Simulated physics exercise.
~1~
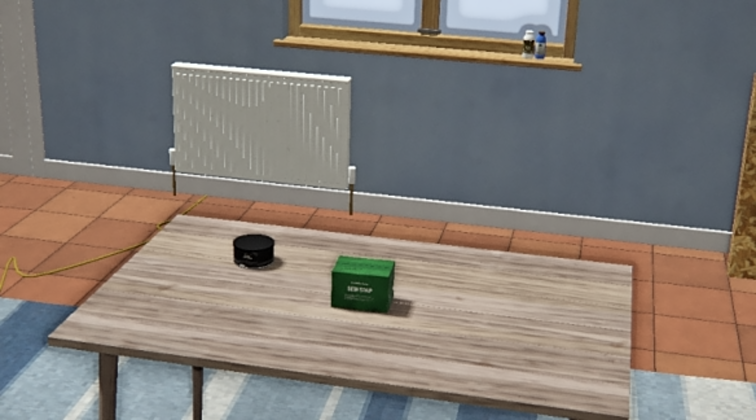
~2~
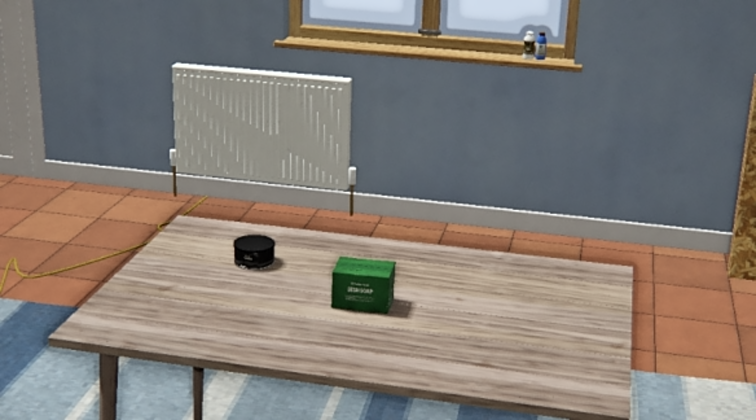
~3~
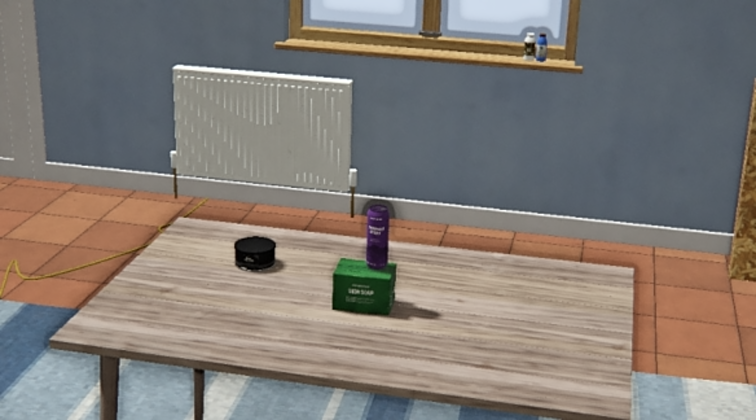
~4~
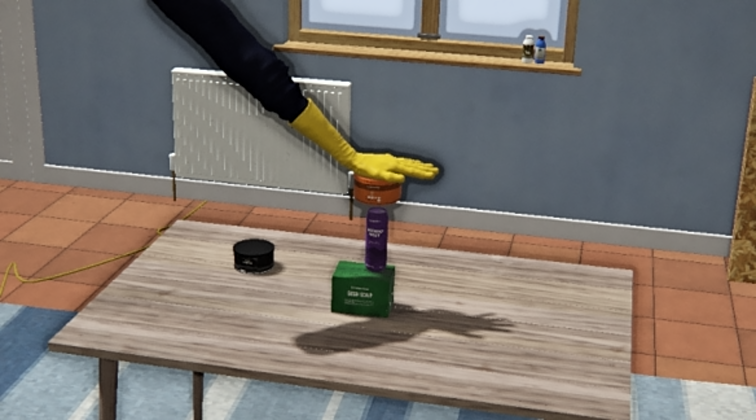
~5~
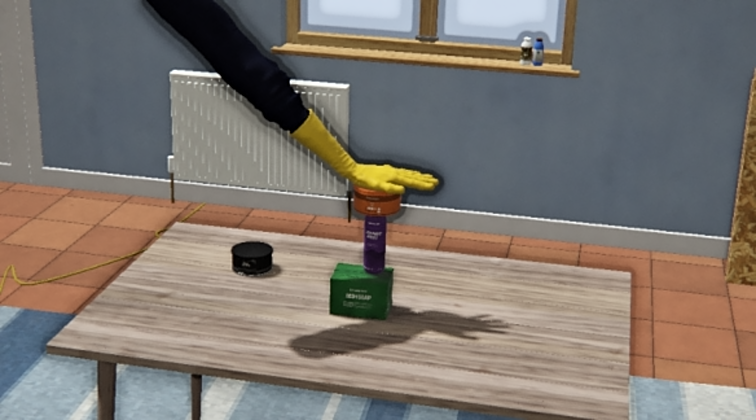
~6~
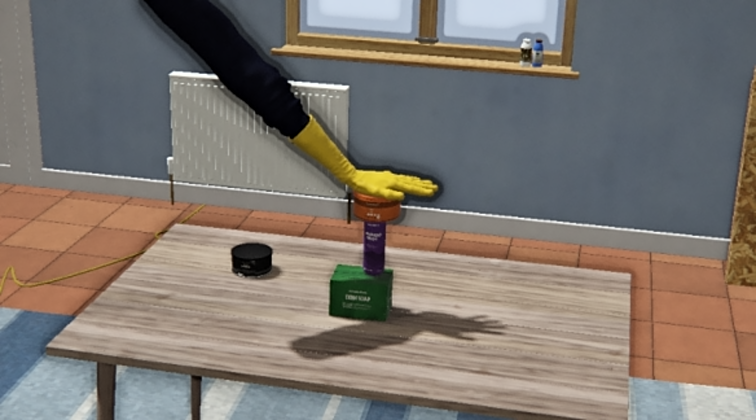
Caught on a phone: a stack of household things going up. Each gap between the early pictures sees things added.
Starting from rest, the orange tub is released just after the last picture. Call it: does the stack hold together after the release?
Yes, it holds together.
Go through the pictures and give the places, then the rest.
In the first frame, the last thing is not in view yet.
In the second frame, the last thing is not in view yet; black tub (254, 252).
In the third frame, the last thing is not in view yet; green box (364, 286).
The fourth frame shows on its way; orange tub (378, 185); purple can (377, 240).
The fifth frame shows on its way; orange tub (377, 196); black tub (252, 259).
The sixth frame shows set down, still held; orange tub (377, 202); green box (361, 292).
Then, 0.20 s past the last view, nothing moves.
Then, 0.40 s past the last view, orange tub resting near (377, 202).
Finally, all 4 still in place. Final places as the last picture's camera would see them, orange tub near (377, 202). The pile keeps its balance.
